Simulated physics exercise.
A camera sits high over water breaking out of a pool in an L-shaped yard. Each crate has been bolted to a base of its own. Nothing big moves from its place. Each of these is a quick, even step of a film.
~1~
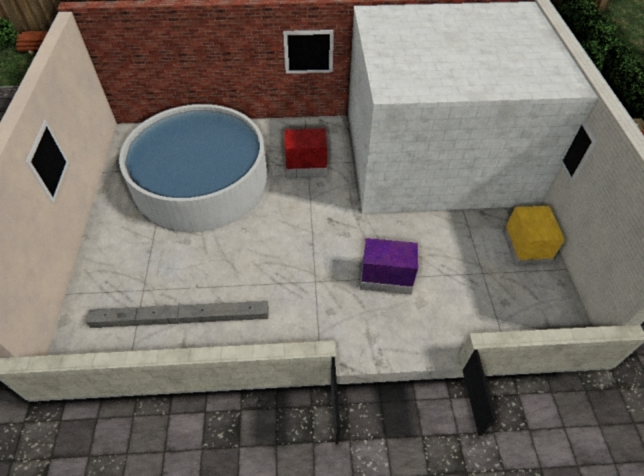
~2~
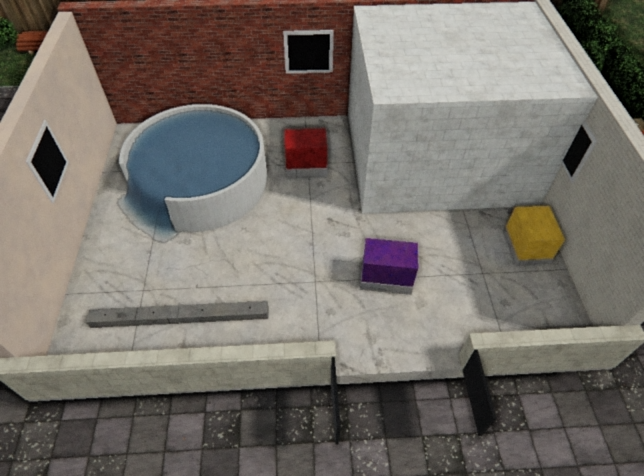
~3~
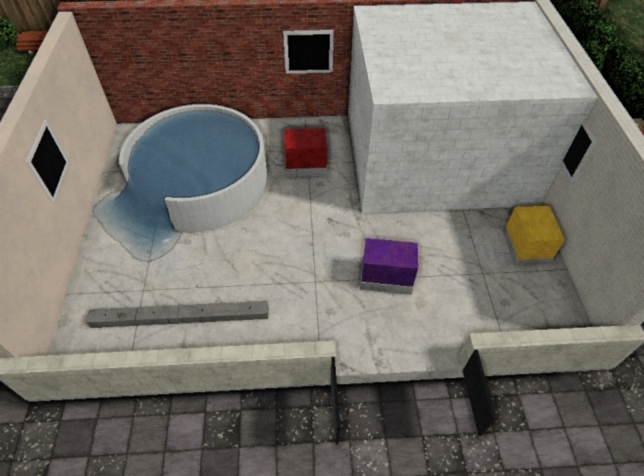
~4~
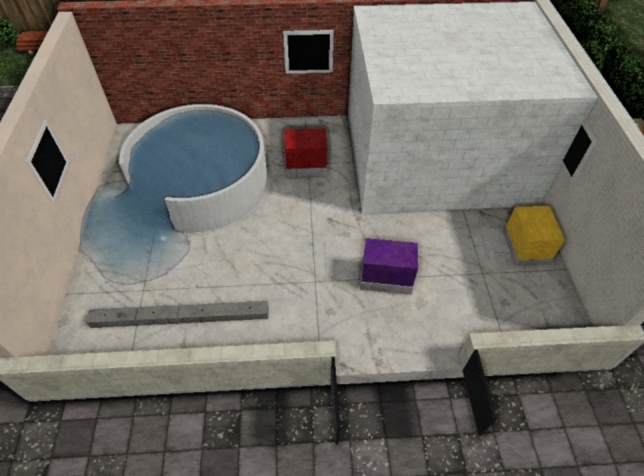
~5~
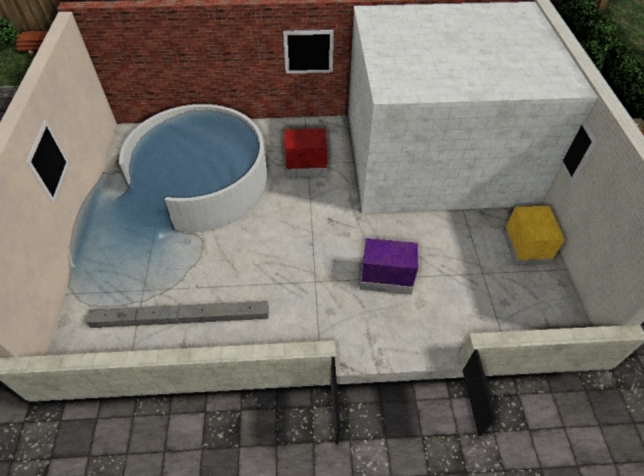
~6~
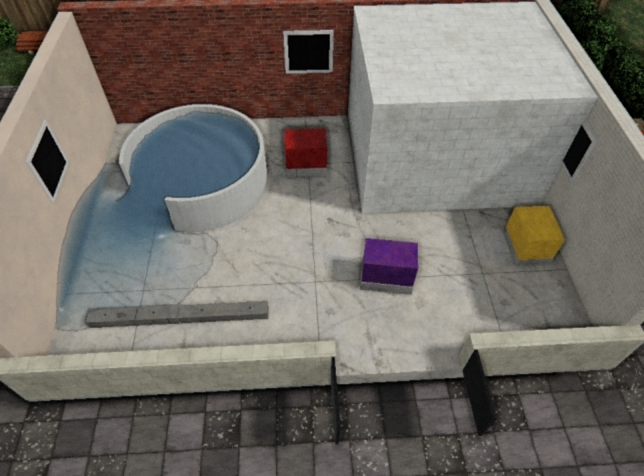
Water pours from a gap in the lower left side of a round white pool, seen from a fixed, high viewpoint over a walled, pale-floored yard. A red block sits right of the pool near a brick wall, a purple one near the centre, a yellow one at right beside a large white block. The blue sheet spreads left to the wall, then forward past the left end of a low grey bar.
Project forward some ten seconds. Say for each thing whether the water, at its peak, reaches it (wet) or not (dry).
One by one: The purple crate is missed, the yellow crate is caught, the red crate is missed.
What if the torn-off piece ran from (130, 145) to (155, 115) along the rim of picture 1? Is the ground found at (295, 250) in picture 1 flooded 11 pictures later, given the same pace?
Outcome: Untouched.
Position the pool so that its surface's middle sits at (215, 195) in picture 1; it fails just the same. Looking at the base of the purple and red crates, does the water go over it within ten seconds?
Result: Purple crate avoids it; red crate avoids it.
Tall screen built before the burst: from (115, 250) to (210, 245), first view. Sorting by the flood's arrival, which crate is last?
It's the yellow crate.
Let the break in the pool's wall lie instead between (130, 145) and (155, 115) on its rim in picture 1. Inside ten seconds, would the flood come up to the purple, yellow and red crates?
I'd expect the purple crate remains untouched, the yellow crate remains untouched, and the red crate remains untouched.
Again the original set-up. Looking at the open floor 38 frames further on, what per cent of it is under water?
That works out at 95 %.
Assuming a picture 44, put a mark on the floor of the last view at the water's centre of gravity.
The balance point is around (250, 241).
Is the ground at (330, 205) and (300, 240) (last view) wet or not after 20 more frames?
Clear, then swamped.
A moment on, water covers 20 % of the floor; the purple crate not reached, the yellow crate not reached, the red crate not reached.
Next, water covers 35 % of the floor; the purple crate not reached, the yellow crate not reached, the red crate not reached.
Then, water covers 65 % of the floor; the purple crate water round its plinth, the yellow crate not reached, the red crate not reached.
Later, water covers 95 % of the floor; the purple crate water round its plinth, the yellow crate water round its plinth, the red crate water round its plinth.
In the end, water covers 100 % of the floor; the purple crate stayed above the water, the yellow crate was topped, the red crate stayed above the water.
